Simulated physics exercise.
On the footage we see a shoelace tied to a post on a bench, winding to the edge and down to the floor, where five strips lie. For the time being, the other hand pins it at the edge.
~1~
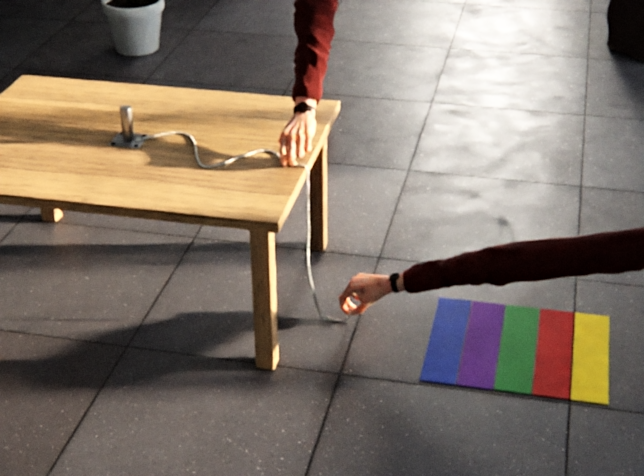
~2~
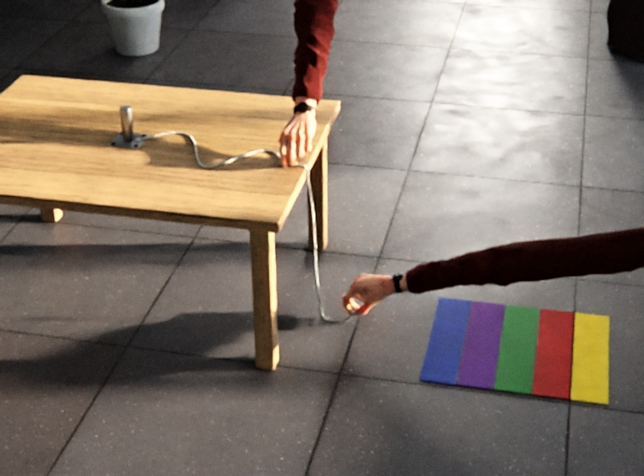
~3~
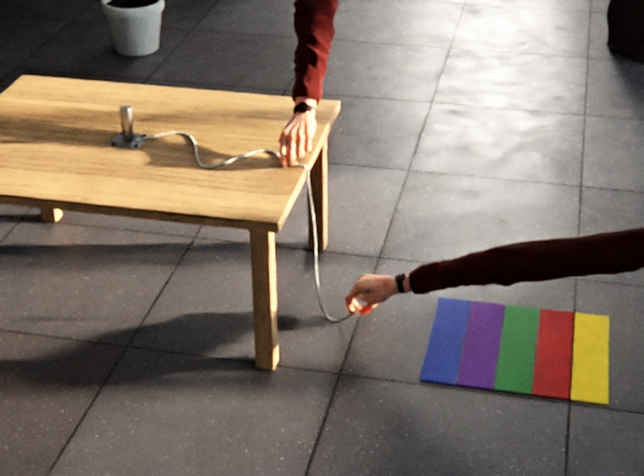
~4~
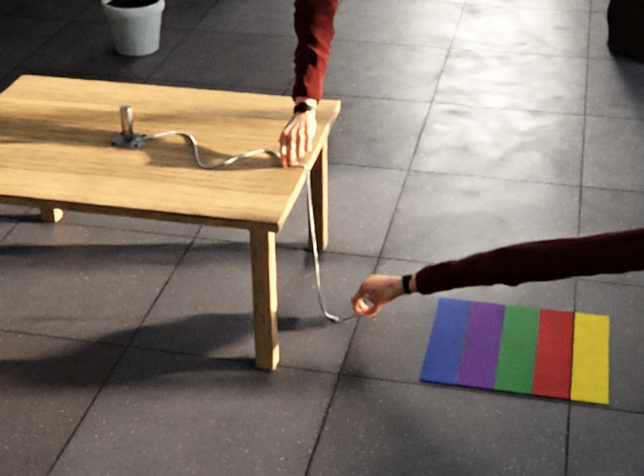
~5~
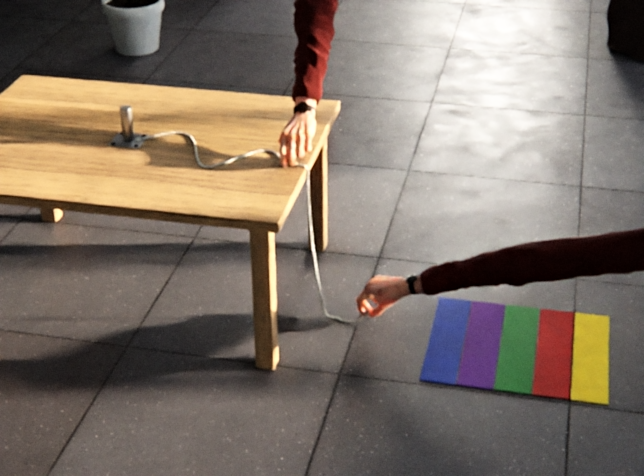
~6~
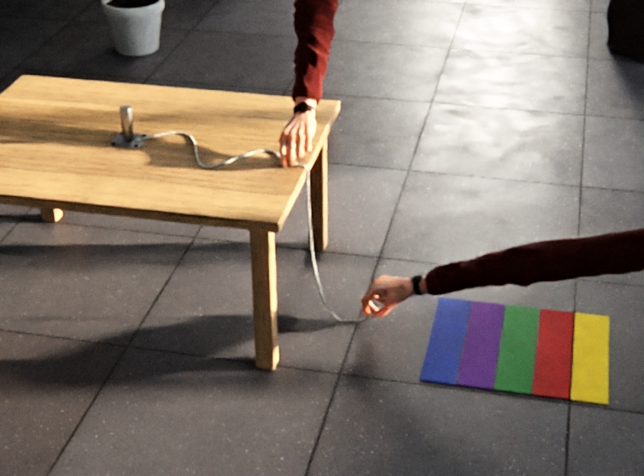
On a wooden bench, one hand pinned a shoelace tied to a post at the edge, while another hand near the floor drew the hanging end slightly right, toward the side with five coloured strips.
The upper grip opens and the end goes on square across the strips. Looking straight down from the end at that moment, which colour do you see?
You see red.
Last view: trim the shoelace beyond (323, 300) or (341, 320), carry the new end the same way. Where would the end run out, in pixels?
Try one: (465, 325); try two: (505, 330).
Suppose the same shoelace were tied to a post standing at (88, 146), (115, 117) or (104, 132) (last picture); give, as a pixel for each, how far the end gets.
One per try, in order: (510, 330), (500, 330), (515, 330).
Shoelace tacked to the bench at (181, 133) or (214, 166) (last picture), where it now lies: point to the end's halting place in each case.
(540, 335); (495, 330).
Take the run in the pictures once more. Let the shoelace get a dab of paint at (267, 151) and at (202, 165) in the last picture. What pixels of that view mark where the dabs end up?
The first lands at (323, 178), while the second lands at (255, 157).
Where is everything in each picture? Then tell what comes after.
End (350, 312); blue (441, 366); purple (477, 371); green (514, 375); red (552, 380); yellow (590, 385), in the first frame.
End (353, 312); shoelace through (171, 134) (197, 157) (253, 153) (307, 171) (314, 236) (319, 300), in the second frame.
End (356, 312), in the third frame.
End (362, 313); shoelace through (171, 134) (197, 157) (253, 153) (307, 171) (313, 236) (320, 300), in the fourth frame.
End (367, 314), in the fifth frame.
End (372, 314); shoelace through (171, 134) (197, 157) (253, 153) (307, 171) (310, 236) (323, 300), in the sixth frame.
Early on, end near (482, 327); over purple.
Midway, end near (528, 333); over green.
At the end of the slack, end near (556, 336); over red. The red one.
